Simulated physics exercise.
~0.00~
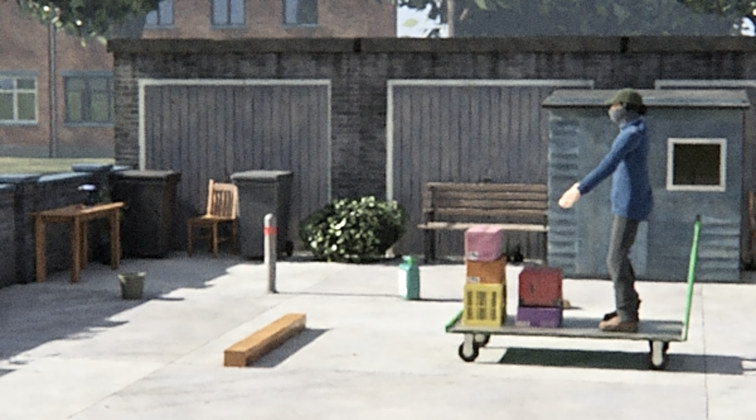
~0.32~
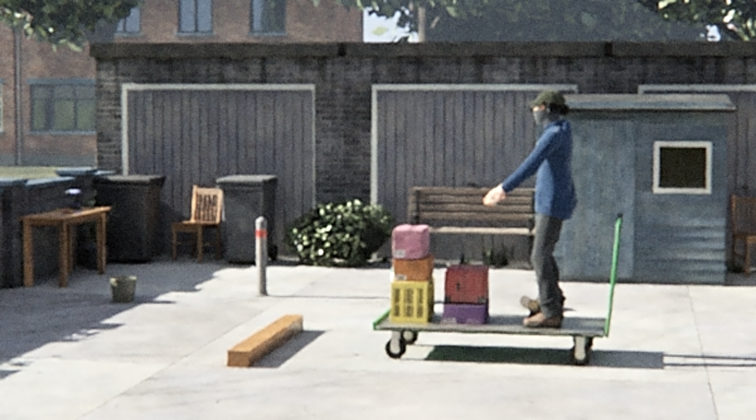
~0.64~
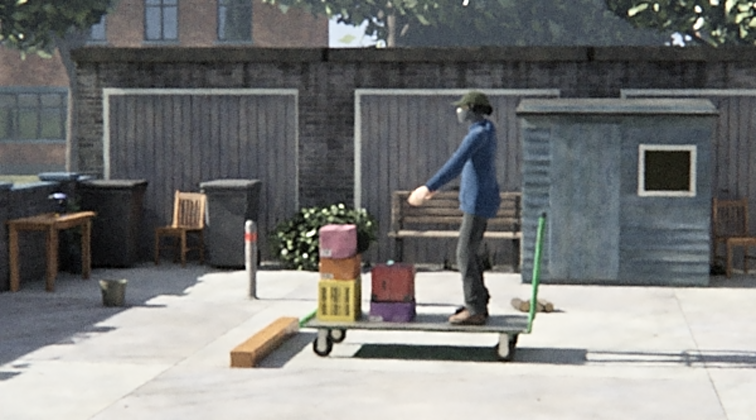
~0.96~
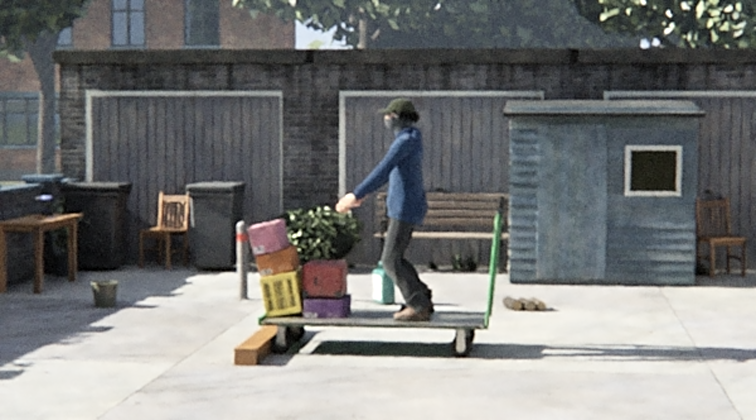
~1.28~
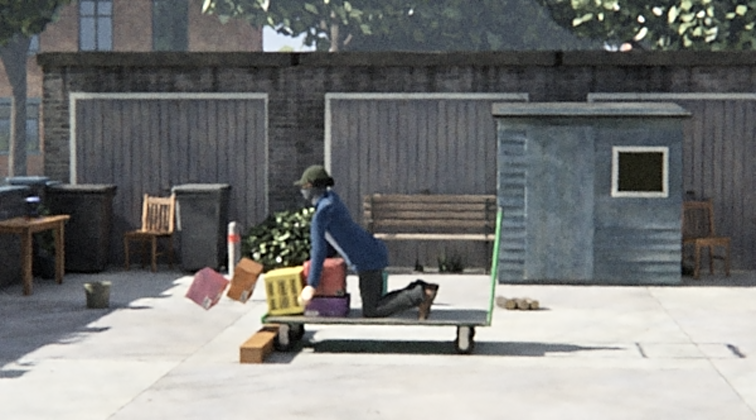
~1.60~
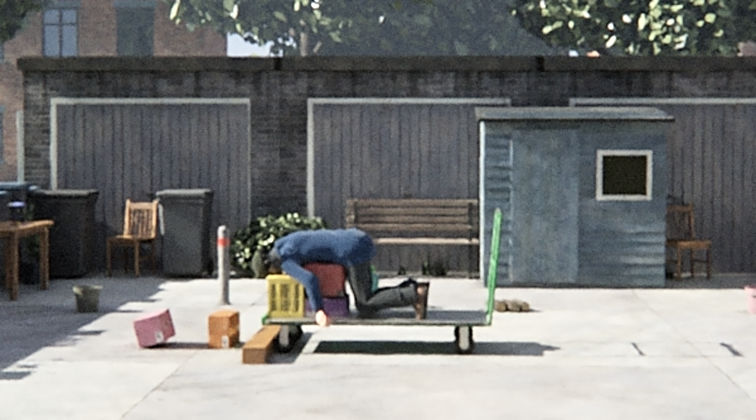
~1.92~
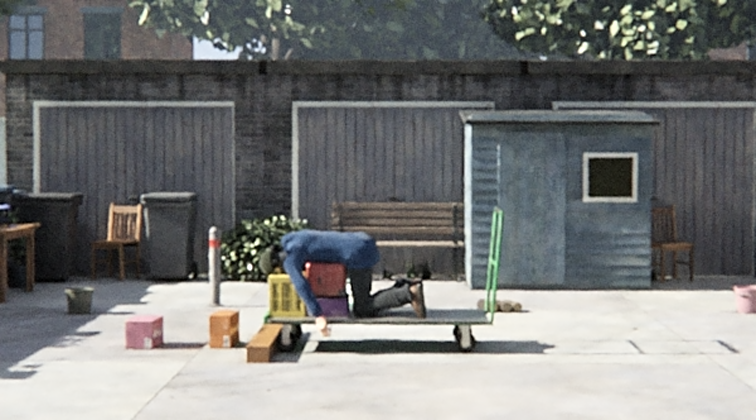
Garage yard with trolley rolling left into a kerb, pink and orange boxes tumbling off, standing rider pitching forward over remaining crates.
